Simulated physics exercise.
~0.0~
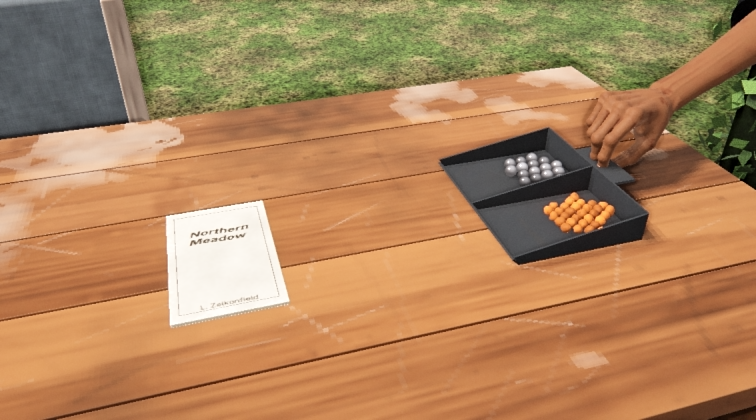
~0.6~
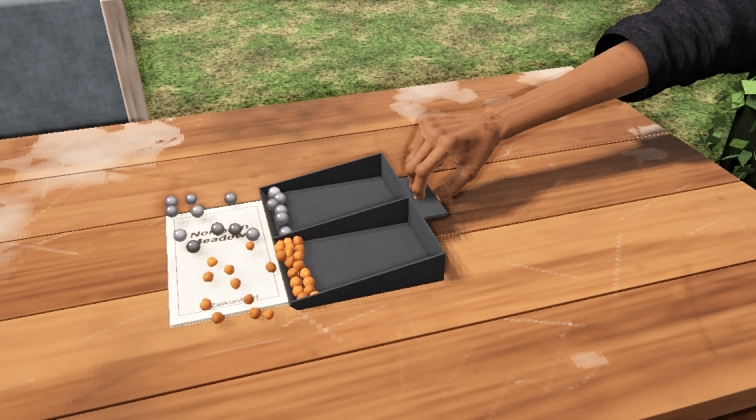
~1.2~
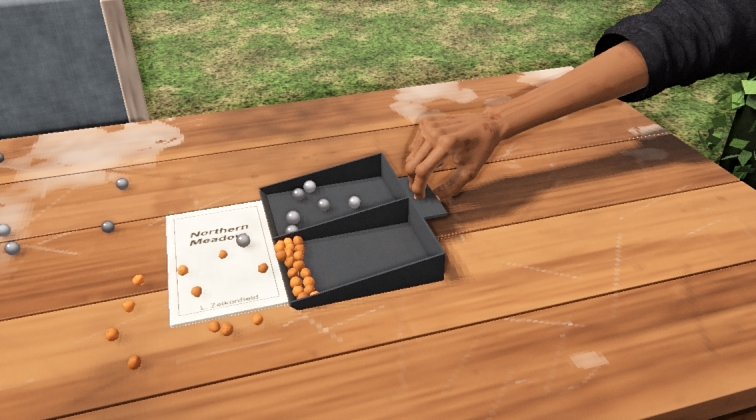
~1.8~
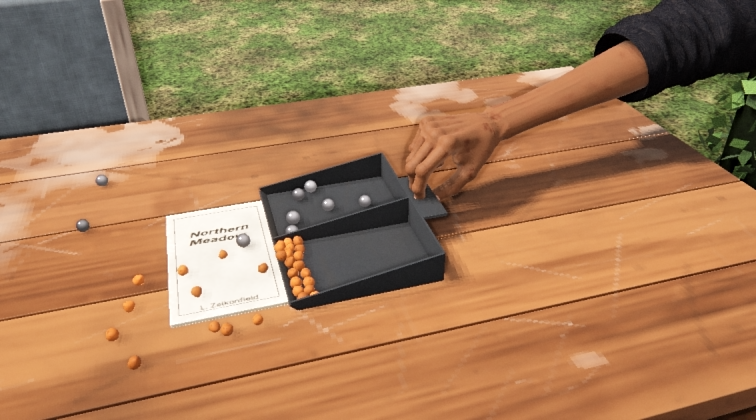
The clip opens on a wooden table outdoors, where a hand holds a dark, two-part tray of small silver balls and orange balls, to the right of a thin white book titled Northern Meadow. The hand slides the tray left until it stops against the book. Both lots surge to the front rim, and some balls spill over onto the cover. Silver balls roll away to the left, while several orange ones scatter over the book and table. At the end, the hand still holds the tray, with most orange balls bunched at its front and a few silver ones spread inside.
